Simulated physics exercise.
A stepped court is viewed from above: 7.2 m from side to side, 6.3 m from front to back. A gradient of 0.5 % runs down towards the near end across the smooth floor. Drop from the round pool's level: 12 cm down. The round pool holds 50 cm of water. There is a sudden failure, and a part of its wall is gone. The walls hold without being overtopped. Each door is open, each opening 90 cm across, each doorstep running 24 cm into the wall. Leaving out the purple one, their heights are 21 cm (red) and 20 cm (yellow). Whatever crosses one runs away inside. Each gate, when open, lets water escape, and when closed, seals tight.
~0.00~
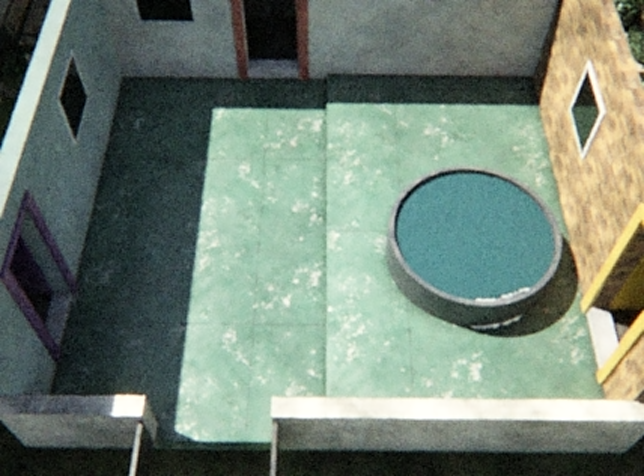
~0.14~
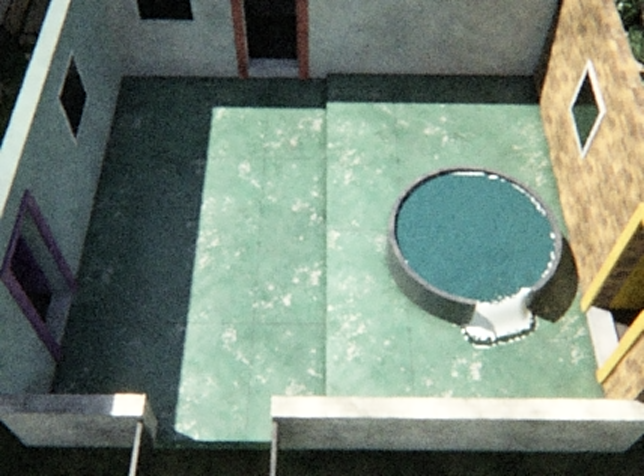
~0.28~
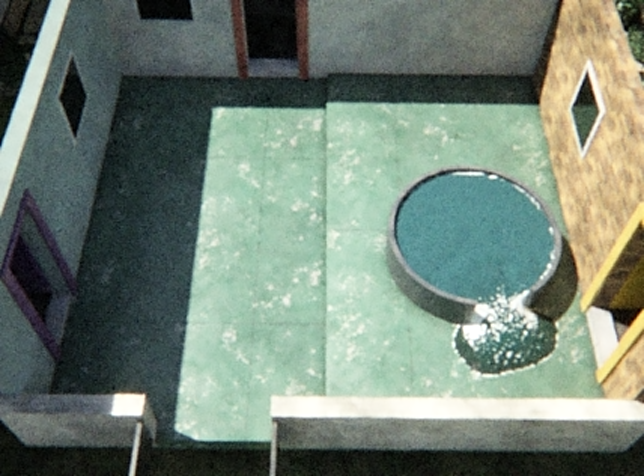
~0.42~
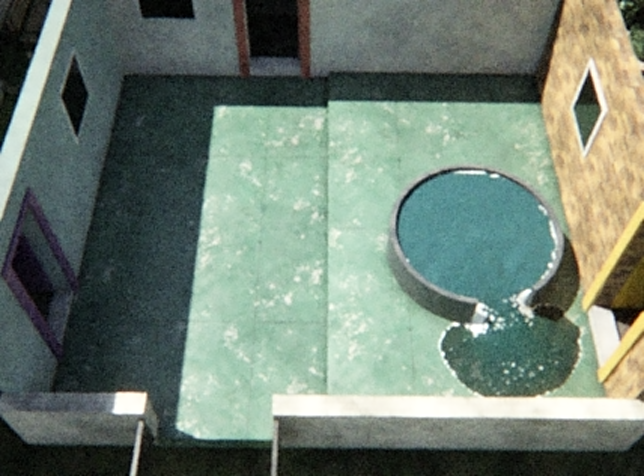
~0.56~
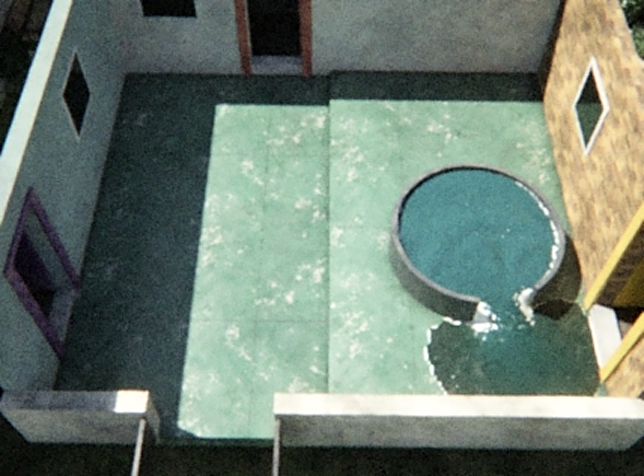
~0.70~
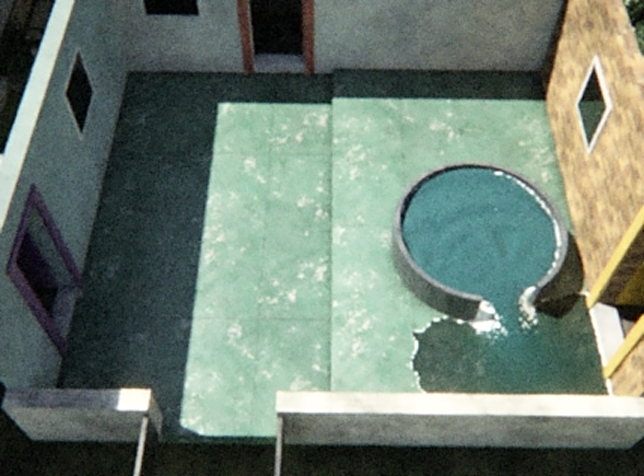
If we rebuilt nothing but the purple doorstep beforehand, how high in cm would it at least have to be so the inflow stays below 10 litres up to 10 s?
It would have to reach roughly 7 cm.
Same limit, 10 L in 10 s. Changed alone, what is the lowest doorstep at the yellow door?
At the yellow door you'd want roughly 19 cm.
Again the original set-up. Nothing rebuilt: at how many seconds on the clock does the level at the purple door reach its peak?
Peak time: About 5.0 s.
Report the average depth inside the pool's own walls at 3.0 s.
The average depth is some 29 cm.
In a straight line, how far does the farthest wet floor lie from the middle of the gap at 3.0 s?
I make it some 4.8 m.
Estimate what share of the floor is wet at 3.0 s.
Some 25 per cent of it.
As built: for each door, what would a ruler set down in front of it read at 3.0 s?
Door depths (cm): Red = 0, purple = 0, yellow = 19.
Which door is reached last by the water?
The red door.
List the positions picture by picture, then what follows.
In the first frame, the round pool at (474, 234) is whole and still, 50 cm deep; the purple door at (44, 286) is dry.
In the second frame, the front is at (522, 332), 0.3 m from the gap at (500, 313); 0.2 m2 of floor is wet, 50 cm left at the back.
In the third frame, the gap is at (499, 314), the front 0.7 m out at (501, 368); the back of the round pool holds 50 cm.
In the fourth frame, the front is at (529, 393), 1.1 m from the gap at (501, 313); 1.5 m2 of floor is wet, 50 cm left at the back.
In the fifth frame, water pours out at (502, 312) and has run 1.6 m, to a hidden place; about 4 cm deep outside, 50 cm at the back.
In the sixth frame, the front is at a hidden place, 1.8 m from the gap at (505, 310); 2.9 m2 of floor is wet, 48 cm left at the back; the purple door at (50, 280), 5.9 m from the gap, is still 5.2 m from the nearest water.
After 1.4 s water covers 10 % of the floor, deepest (38 cm) near (604, 418); it has not reached the purple door.
After 3.0 s water covers 25 % of the floor, deepest (28 cm) near (604, 418); it has not reached the purple door.
After 10.0 s water covers 90 % of the floor, deepest (12 cm) near (504, 417); 7 cm at the purple door, 0 litres in over its 11 cm doorstep.
At the purple door as built, the water arrived by 4.5 s and peaked near 10 cm at 5.0 s.
Run again over the same 10 s with other heights there, 26 litres in over 5.5 cm, 3 litres over 8 cm. The limit of 10 litres is kept from about 7 cm up.
